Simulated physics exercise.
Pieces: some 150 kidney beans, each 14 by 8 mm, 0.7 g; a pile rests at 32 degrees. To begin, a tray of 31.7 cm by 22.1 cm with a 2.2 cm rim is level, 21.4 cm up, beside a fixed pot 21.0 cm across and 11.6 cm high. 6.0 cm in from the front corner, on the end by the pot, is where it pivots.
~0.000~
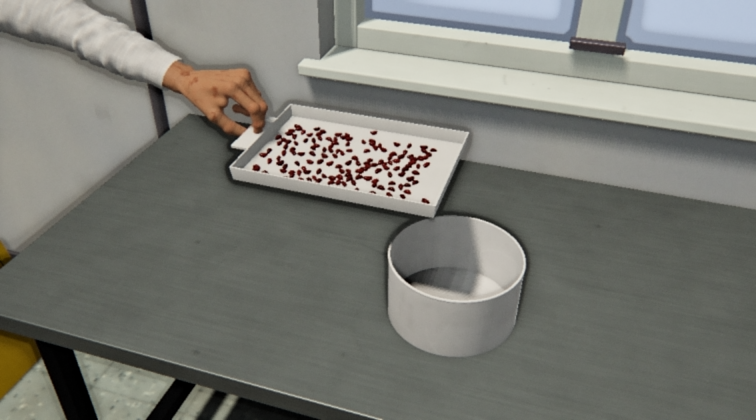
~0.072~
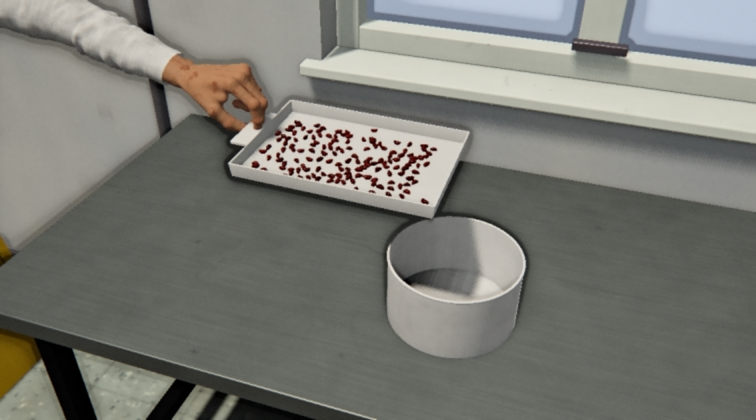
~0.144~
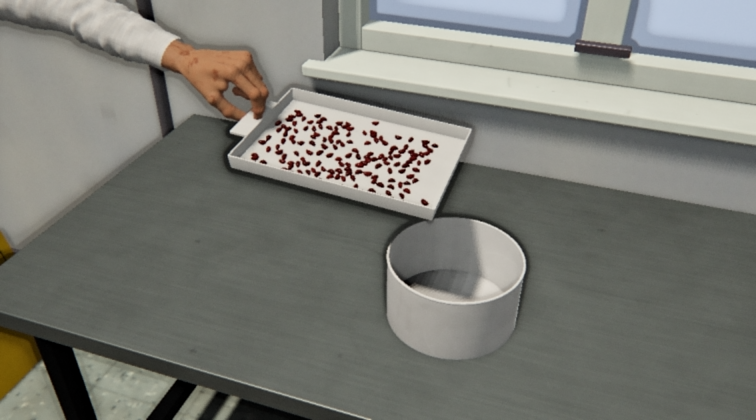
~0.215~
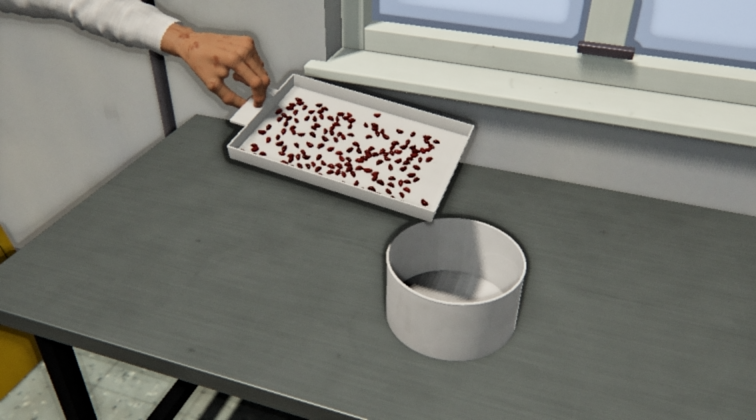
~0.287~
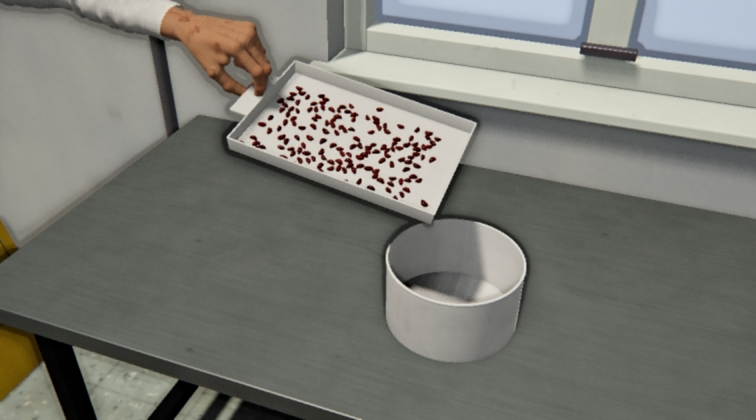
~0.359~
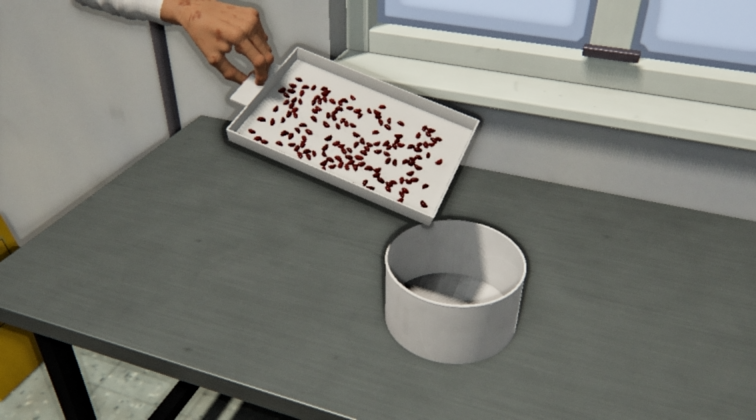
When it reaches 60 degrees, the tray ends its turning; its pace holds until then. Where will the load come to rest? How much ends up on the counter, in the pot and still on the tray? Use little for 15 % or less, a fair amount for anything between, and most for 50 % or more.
Left on the tray - most; counter - little; pot - a fair amount.
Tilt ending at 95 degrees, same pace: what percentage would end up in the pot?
Around 95 per cent, then.
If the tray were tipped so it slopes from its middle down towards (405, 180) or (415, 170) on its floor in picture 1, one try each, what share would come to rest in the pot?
First try: Around 20 percent; second try: Around 10 percent.
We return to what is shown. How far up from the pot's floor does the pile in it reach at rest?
I'd say near 1.0 centimetres.
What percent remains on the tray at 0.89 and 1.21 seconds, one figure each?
I'd say roughly 100, then roughly 85.
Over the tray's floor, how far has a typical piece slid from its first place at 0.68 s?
Around 8 centimetres.
After 0.68 s, tilt 39 degrees; the tray holds 100 %, the pot 0 %.
After 0.89 s, tilt 53 degrees; the tray holds 100 %, the pot 0 %.
Then, at 1.21 s, tilt 60 degrees; the tray holds 85 %, the pot 10 %.
By 2.4 s all is still; tray 75 %, counter 0 %, pot 25 %.
